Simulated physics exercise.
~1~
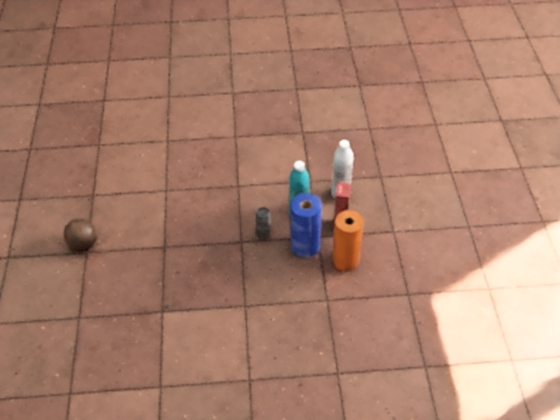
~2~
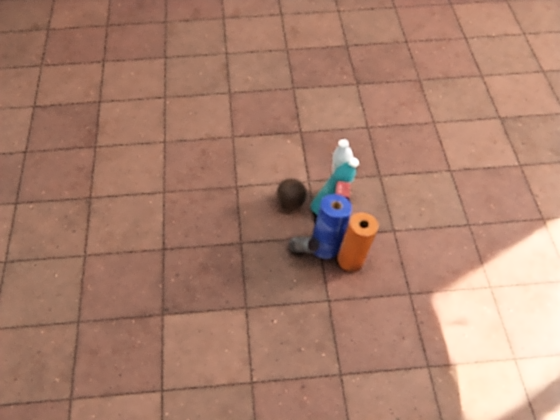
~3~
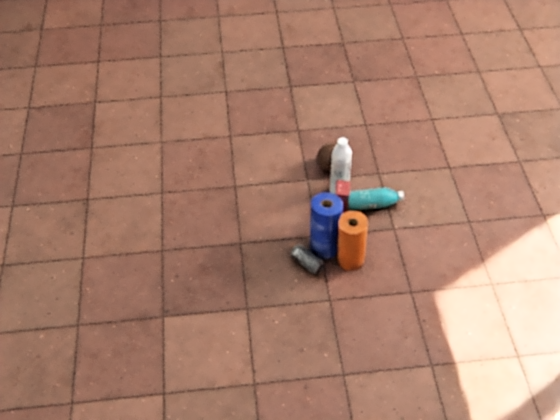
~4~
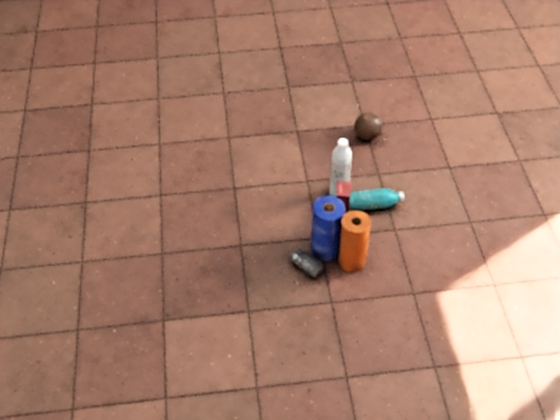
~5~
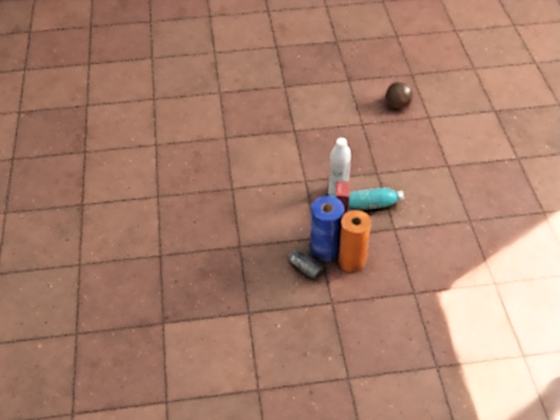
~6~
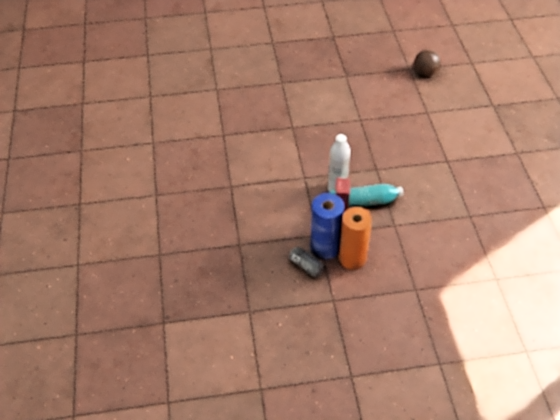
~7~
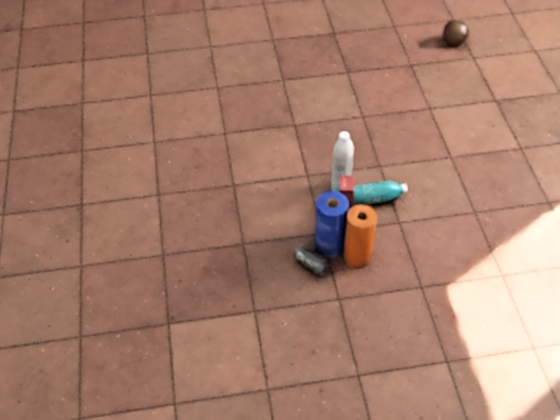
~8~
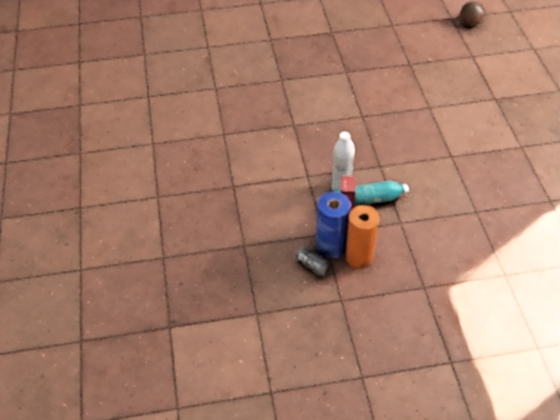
A brown ball rolls into the group, topples the turquoise bottle and grey can, and rolls away.
